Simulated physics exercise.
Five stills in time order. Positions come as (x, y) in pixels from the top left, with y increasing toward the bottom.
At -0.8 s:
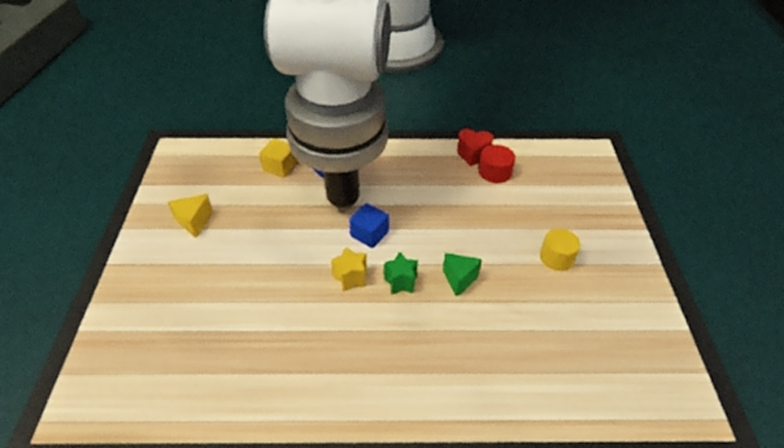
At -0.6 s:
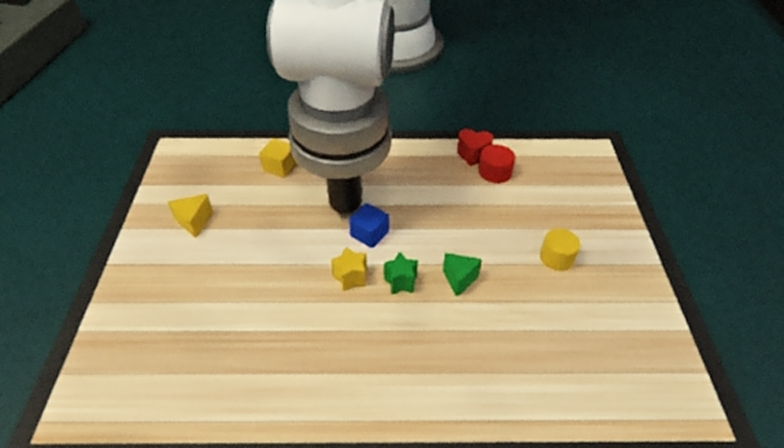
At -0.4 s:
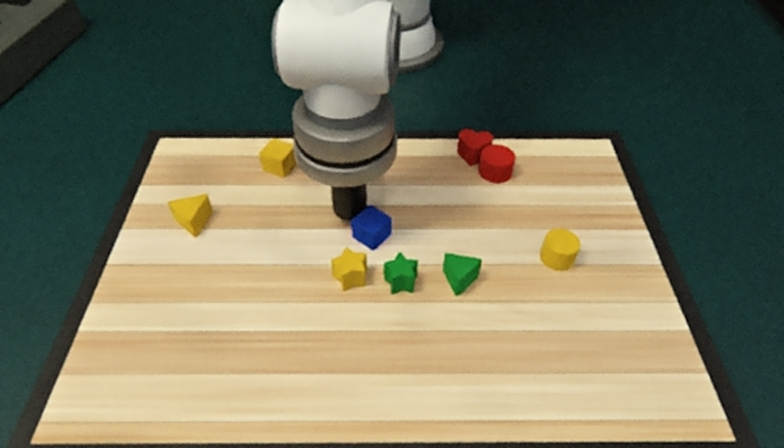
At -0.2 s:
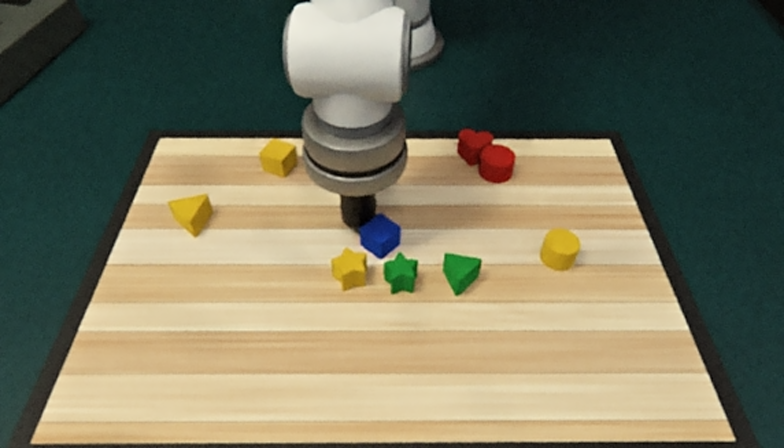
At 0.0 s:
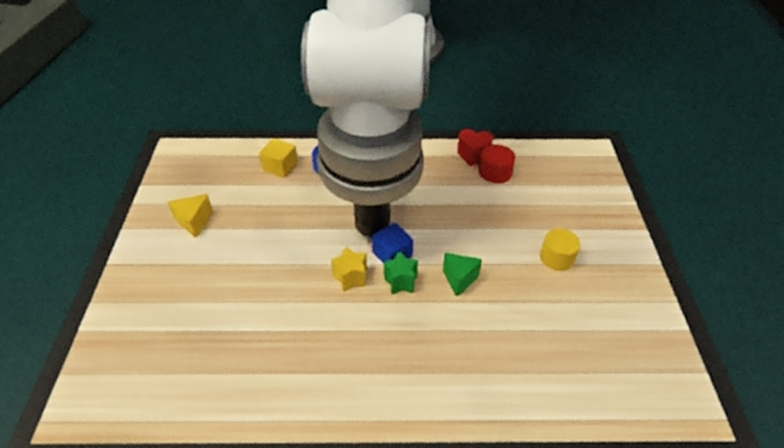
A robot arm moved in close to a blue cube on a wooden board and nudged it a short way down and right, up against the green star, while the other colored blocks stayed still.
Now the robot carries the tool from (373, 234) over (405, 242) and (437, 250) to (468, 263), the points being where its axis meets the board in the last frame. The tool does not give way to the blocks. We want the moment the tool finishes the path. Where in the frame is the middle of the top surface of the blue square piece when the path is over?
(428, 259)
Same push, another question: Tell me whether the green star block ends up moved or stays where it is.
Well, the green star block shifts from its place.
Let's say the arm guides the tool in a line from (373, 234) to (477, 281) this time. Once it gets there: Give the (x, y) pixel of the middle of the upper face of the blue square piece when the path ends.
The answer is (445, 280).
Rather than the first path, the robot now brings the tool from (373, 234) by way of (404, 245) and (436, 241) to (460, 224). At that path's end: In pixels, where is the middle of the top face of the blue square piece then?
Its top face will be centred at roughly (427, 256).
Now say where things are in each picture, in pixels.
Lower end of the tool at (343, 196), tops of blocks, yellow star block at (350, 260), blue square piece at (369, 216), green star block at (402, 265), green triangular piece at (462, 263), in the first picture.
Tool at (346, 202), blocks as before, in the second picture.
Tool at (350, 209), blue square piece at (371, 218), in the third picture.
Tool at (359, 217), blue square piece at (380, 227), in the fourth picture.
Tool at (372, 225), yellow star block at (350, 260), blue square piece at (393, 237), green star block at (402, 265), green triangular piece at (462, 263), in the fifth picture.
The first path, step by step. One third of the way, tool at (406, 232); blue square piece at (417, 249), turned 25° clockwise; green star block at (407, 275), turned 40° clockwise.
Two thirds of the way, tool at (438, 241); blue square piece at (428, 258), turned 50° clockwise; green star block at (407, 278), turned 60° clockwise.
At the end, tool at (470, 254); yellow star block not moved; blue square piece at (428, 259), turned 55° clockwise; green star block at (407, 279), turned 65° clockwise; green triangular piece at (466, 269).
